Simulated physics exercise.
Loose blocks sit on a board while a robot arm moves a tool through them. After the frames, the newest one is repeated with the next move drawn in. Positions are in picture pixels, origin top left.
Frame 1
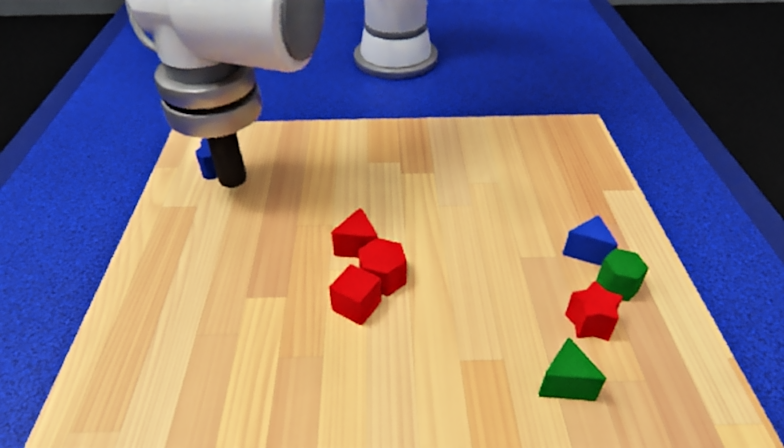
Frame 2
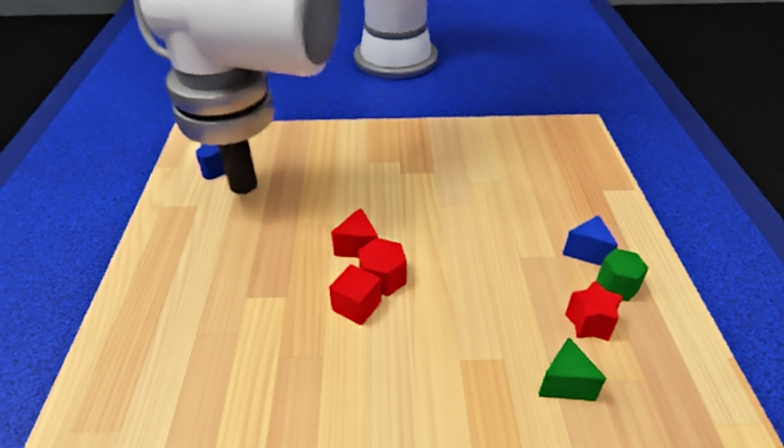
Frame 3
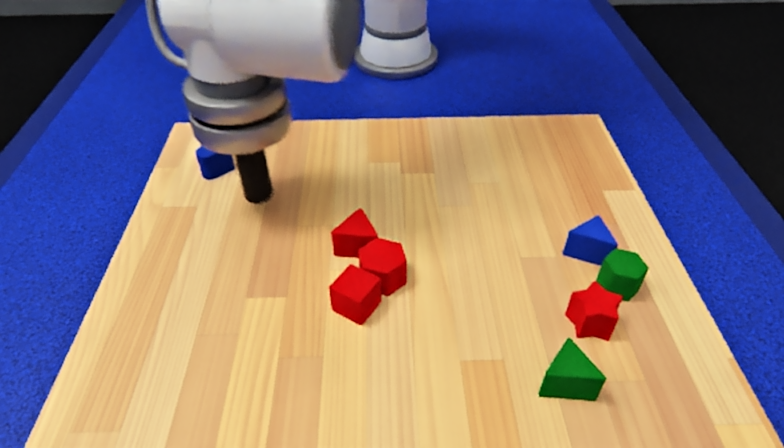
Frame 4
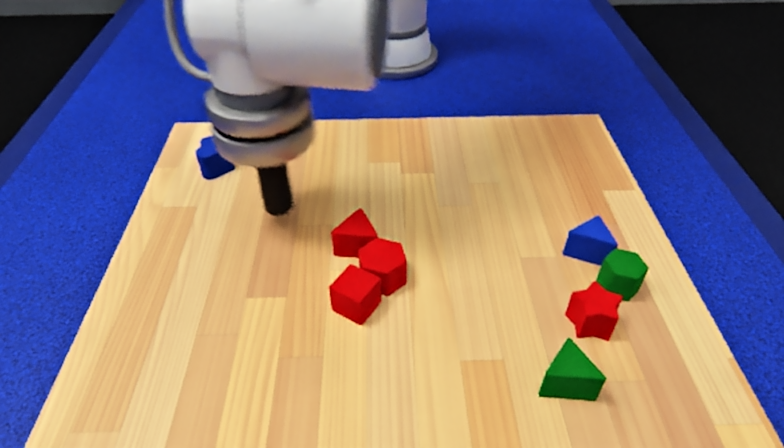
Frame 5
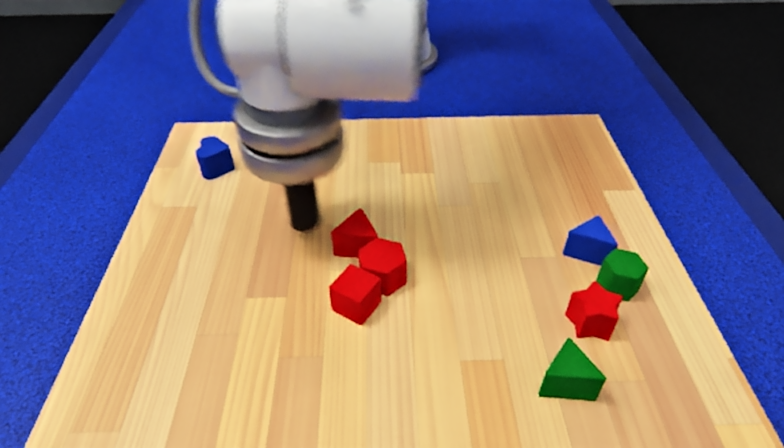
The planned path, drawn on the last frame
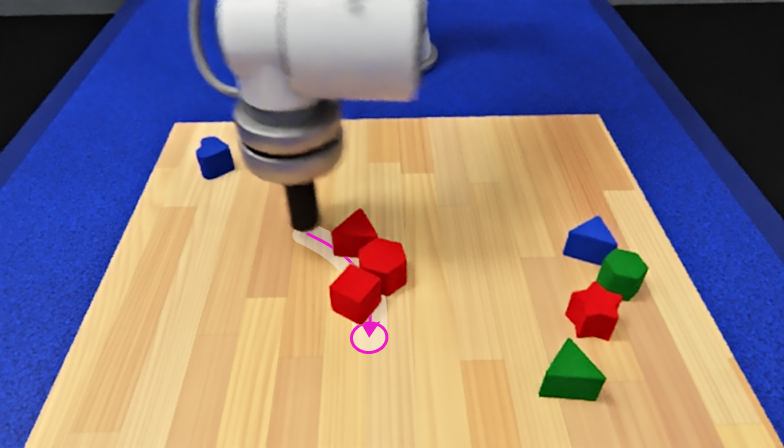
To begin with, a robot arm holds its dark tool near a blue block at the upper left of a wooden board scattered with red, green and blue blocks. The tool then moves right and toward the viewer, nearing the cluster of three red blocks, while all the blocks stay still.
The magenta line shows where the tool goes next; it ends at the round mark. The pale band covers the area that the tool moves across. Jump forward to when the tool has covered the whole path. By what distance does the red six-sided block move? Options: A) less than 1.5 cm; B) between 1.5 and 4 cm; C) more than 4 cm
B: Between 1.5 and 4 cm.
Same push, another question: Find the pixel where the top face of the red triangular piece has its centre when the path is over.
In the picture, it is at (385, 228).
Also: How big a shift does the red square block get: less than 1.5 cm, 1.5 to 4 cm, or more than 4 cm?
That one ends up more than 4 cm from where it is now.
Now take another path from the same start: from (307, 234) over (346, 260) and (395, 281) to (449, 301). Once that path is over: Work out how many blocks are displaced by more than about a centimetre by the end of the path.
The answer will be two.
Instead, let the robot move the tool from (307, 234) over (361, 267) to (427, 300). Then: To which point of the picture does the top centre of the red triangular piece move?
The red triangular piece ends near (391, 229).
The drawn path runs from (307, 234) via (344, 256) and (367, 291), ending at (369, 337).
What follows on the original path. One third of the way, tool (344, 245); red triangular piece (373, 229), turned 45° anticlockwise.
Two thirds of the way, tool (367, 281); red square block (352, 296); red triangular piece (385, 228), turned 45° anticlockwise; red six-sided block (406, 264).
At the end, tool (369, 326); red square block (337, 337), turned 20° clockwise; red triangular piece (385, 228), turned 45° anticlockwise; red six-sided block (406, 264).
